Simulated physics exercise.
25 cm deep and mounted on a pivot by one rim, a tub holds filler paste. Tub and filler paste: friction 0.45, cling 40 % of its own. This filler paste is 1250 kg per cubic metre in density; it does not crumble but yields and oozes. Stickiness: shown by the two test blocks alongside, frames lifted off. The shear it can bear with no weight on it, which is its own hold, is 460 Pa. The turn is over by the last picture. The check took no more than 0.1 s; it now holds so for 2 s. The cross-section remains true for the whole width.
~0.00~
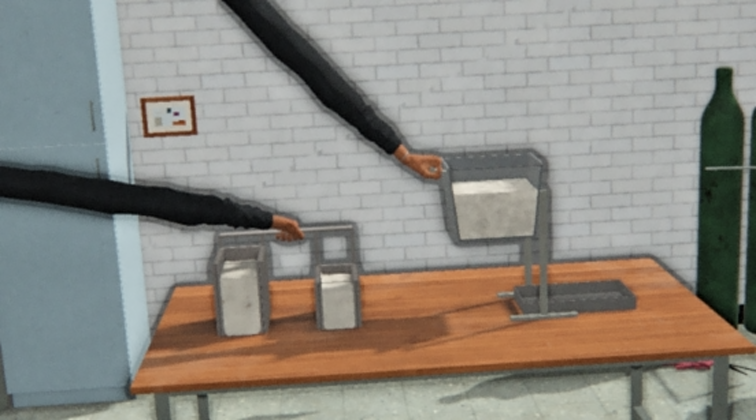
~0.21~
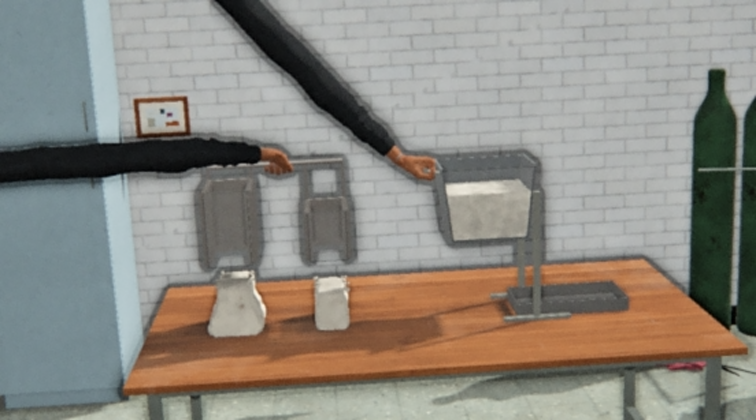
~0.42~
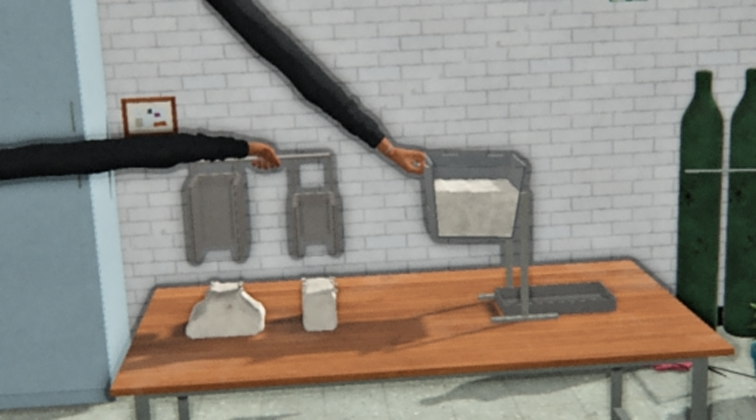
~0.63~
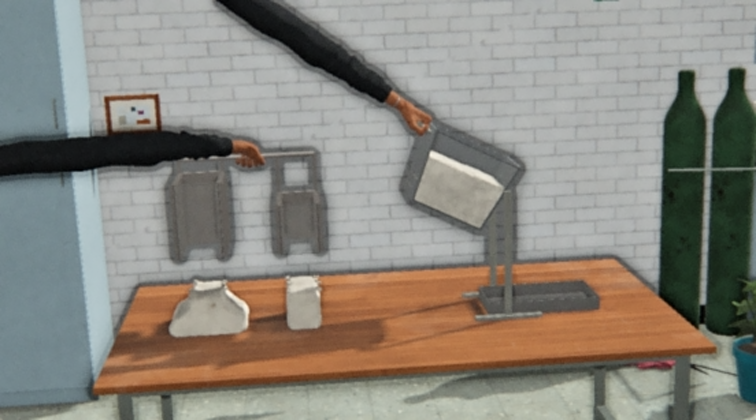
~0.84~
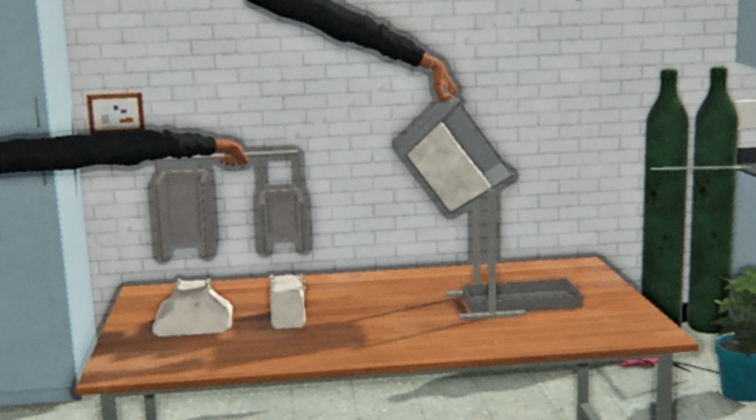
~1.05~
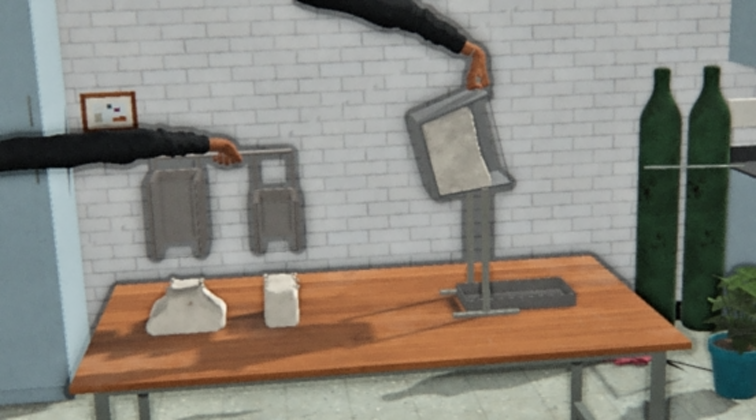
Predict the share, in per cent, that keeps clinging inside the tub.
I would say roughly 70 percent.
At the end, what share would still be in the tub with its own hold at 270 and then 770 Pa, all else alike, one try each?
About 55 % first, about 100 % second.
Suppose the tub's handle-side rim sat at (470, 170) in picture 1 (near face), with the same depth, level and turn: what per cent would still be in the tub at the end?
Some 100 per cent, I reckon.
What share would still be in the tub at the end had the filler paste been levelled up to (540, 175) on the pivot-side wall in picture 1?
About 50 per cent.
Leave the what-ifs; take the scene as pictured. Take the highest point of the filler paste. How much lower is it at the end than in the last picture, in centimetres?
The top ends up some 13 cm below its level in the last picture.
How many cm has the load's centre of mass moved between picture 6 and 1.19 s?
Shift: Roughly 5 cm.
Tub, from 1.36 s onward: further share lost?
Load share from then on: Near 16 %.
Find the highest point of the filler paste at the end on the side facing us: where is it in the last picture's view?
On the near face, the top ends up close to (471, 151).
By 1.19 s, the tub is at 76 degrees and holds 100 %.
By 1.36 s, the tub is at 76 degrees and holds 86 %.
By 1.53 s, the tub is at 76 degrees and holds 72 %.
By 1.70 s, the tub is at 76 degrees and holds 70 %.
By 3.05 s, at the end, the tub is at 76 degrees and holds 70 %.
